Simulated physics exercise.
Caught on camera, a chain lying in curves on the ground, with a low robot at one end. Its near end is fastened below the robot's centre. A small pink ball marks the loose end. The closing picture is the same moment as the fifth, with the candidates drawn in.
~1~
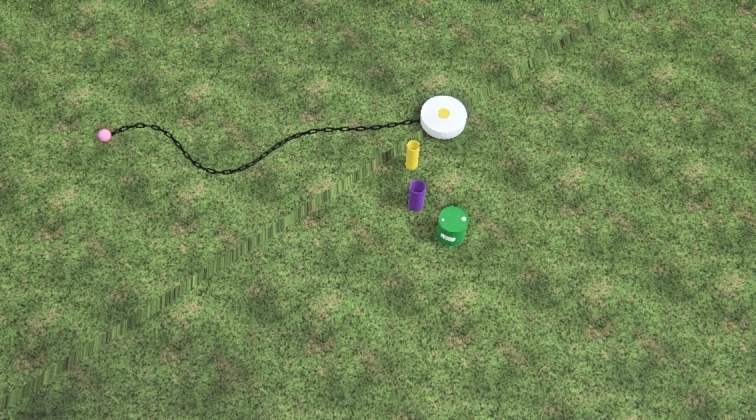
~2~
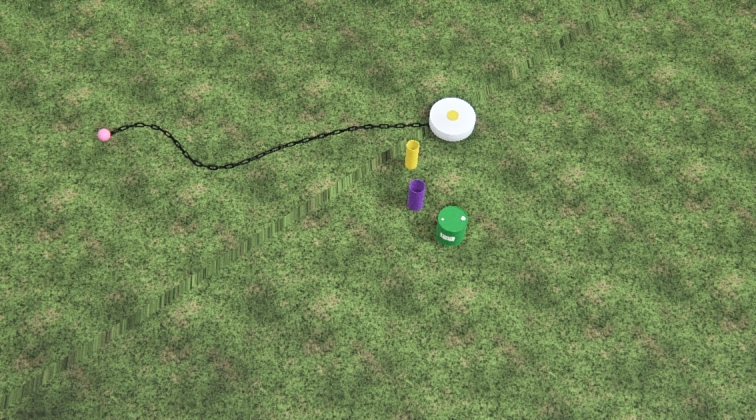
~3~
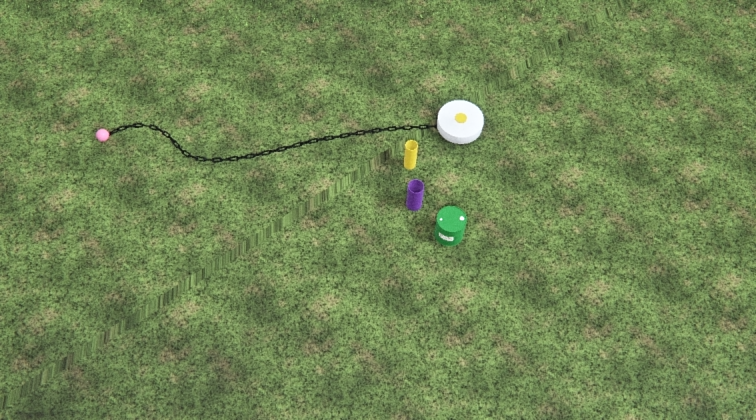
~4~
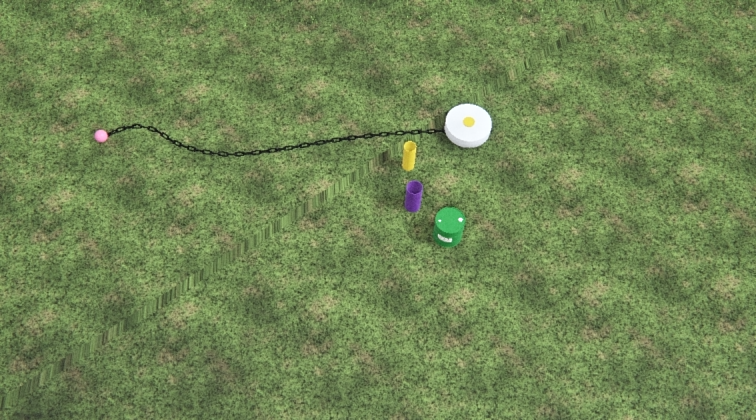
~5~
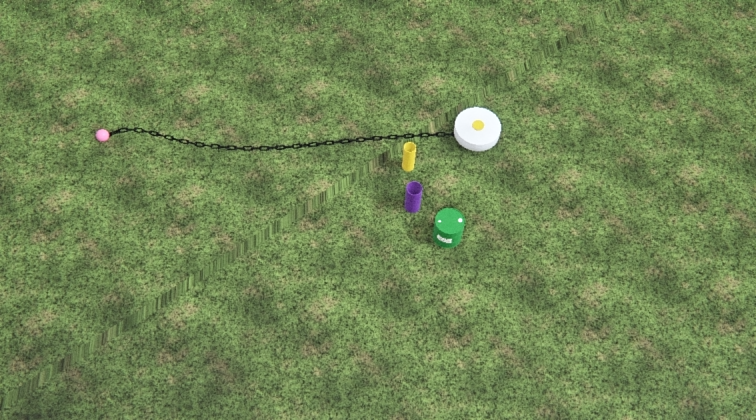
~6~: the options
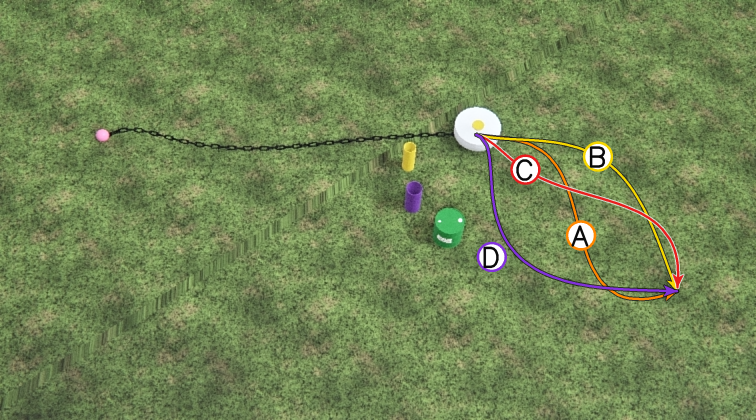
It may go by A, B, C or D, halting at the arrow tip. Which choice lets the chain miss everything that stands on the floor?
B is the clean one.
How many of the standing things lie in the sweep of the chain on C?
In all, one.
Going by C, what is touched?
The yellow post.
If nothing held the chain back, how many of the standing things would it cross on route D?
Three.
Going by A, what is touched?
The yellow post.
On the copy, A from (476, 135) via (576, 215) to (677, 291); B from (476, 135) via (612, 167) to (677, 291); C from (476, 135) via (597, 197) to (677, 287); D from (476, 135) via (520, 258) to (677, 291).
On B. First, robot (581, 143), middle of the chain (388, 141), free end (201, 136).
Then, robot (653, 217), middle of the chain (461, 155), free end (276, 137).
Finally, robot (680, 288), middle of the chain (500, 182), free end (318, 139); nothing has been touched.
By contrast, A meets the yellow post; C meets the yellow post; D meets the green keg, yellow post and purple post.
